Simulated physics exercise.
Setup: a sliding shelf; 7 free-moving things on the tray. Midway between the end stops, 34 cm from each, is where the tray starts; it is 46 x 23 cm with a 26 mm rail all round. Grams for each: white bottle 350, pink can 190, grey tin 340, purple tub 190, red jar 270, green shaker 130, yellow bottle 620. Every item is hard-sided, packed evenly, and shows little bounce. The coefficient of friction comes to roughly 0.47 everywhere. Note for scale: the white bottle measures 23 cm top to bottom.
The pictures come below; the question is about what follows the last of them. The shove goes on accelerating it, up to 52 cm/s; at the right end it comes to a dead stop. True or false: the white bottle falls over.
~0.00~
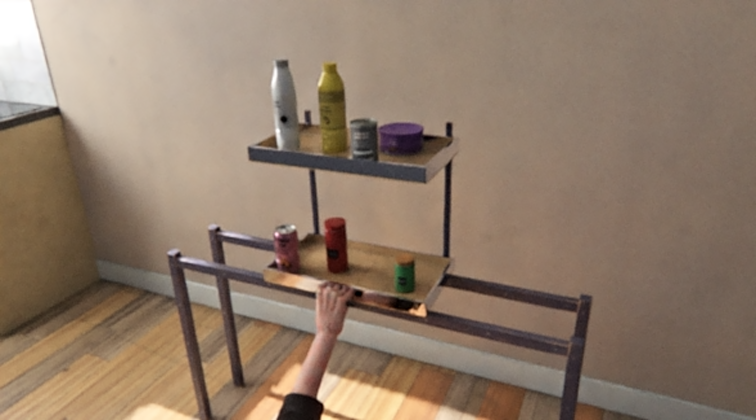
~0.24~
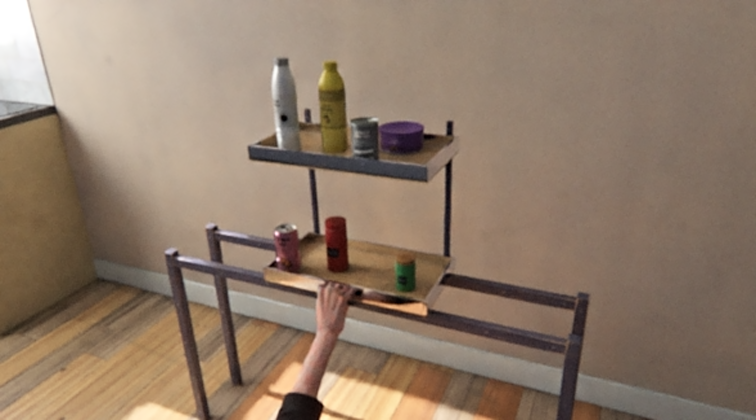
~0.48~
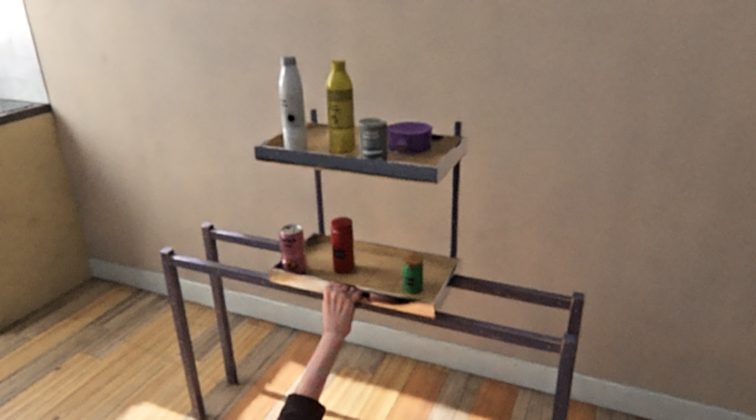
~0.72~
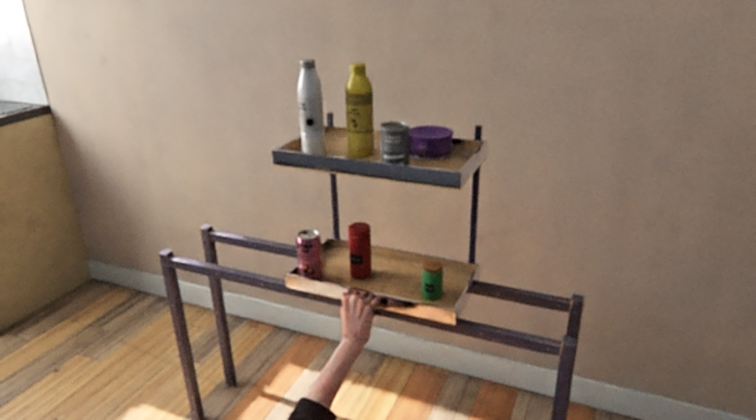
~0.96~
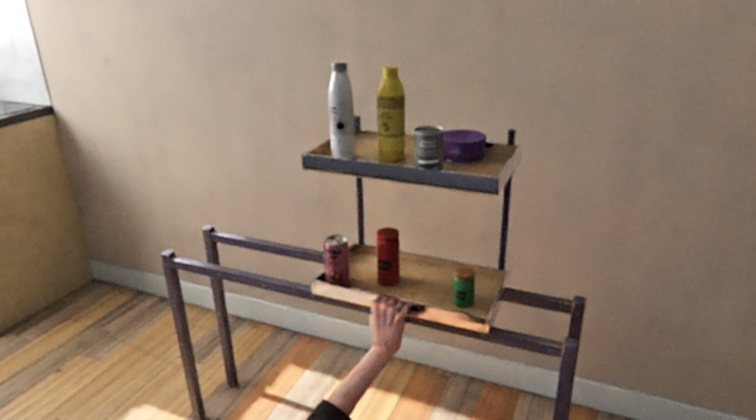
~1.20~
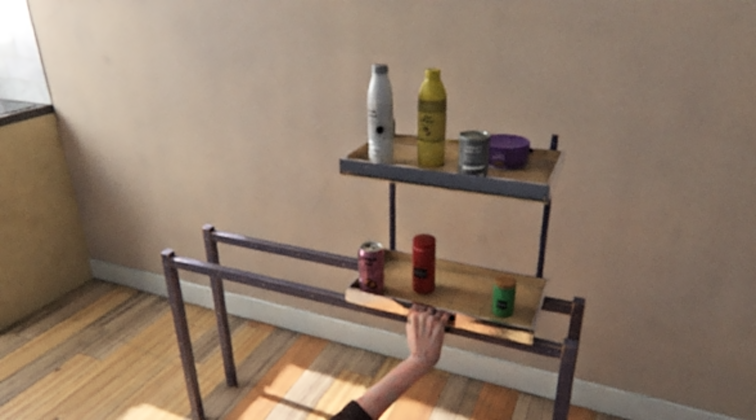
True.
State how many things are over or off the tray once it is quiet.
That makes 2.
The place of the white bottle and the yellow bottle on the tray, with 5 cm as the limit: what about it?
White bottle: Is displaced. Yellow bottle: Is displaced.
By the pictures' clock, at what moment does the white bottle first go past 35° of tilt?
Somewhere about 1.6 s.
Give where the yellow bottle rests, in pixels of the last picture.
Look near (517, 143) and you'll find it.
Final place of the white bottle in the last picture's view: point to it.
You'll find it at about (454, 147).
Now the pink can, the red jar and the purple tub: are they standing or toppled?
Here's how it ends: The pink can never goes down, the red jar never goes down, and the purple tub never goes down.
Around 1.40 s, tray has slid 34 cm right; white bottle at 8° to upright near (417, 118); yellow bottle at 6° to upright; red jar at 5° to upright.
Around 1.80 s, tray has slid 34 cm right; white bottle at 64° to upright near (458, 143); yellow bottle at 39° to upright; grey tin shifted 2 cm.
Finally (2.6 s), on their side or leaning hard on the tray, white bottle and yellow bottle; the other 5 still in place (within 5 cm). In the last view, white bottle near (454, 147).
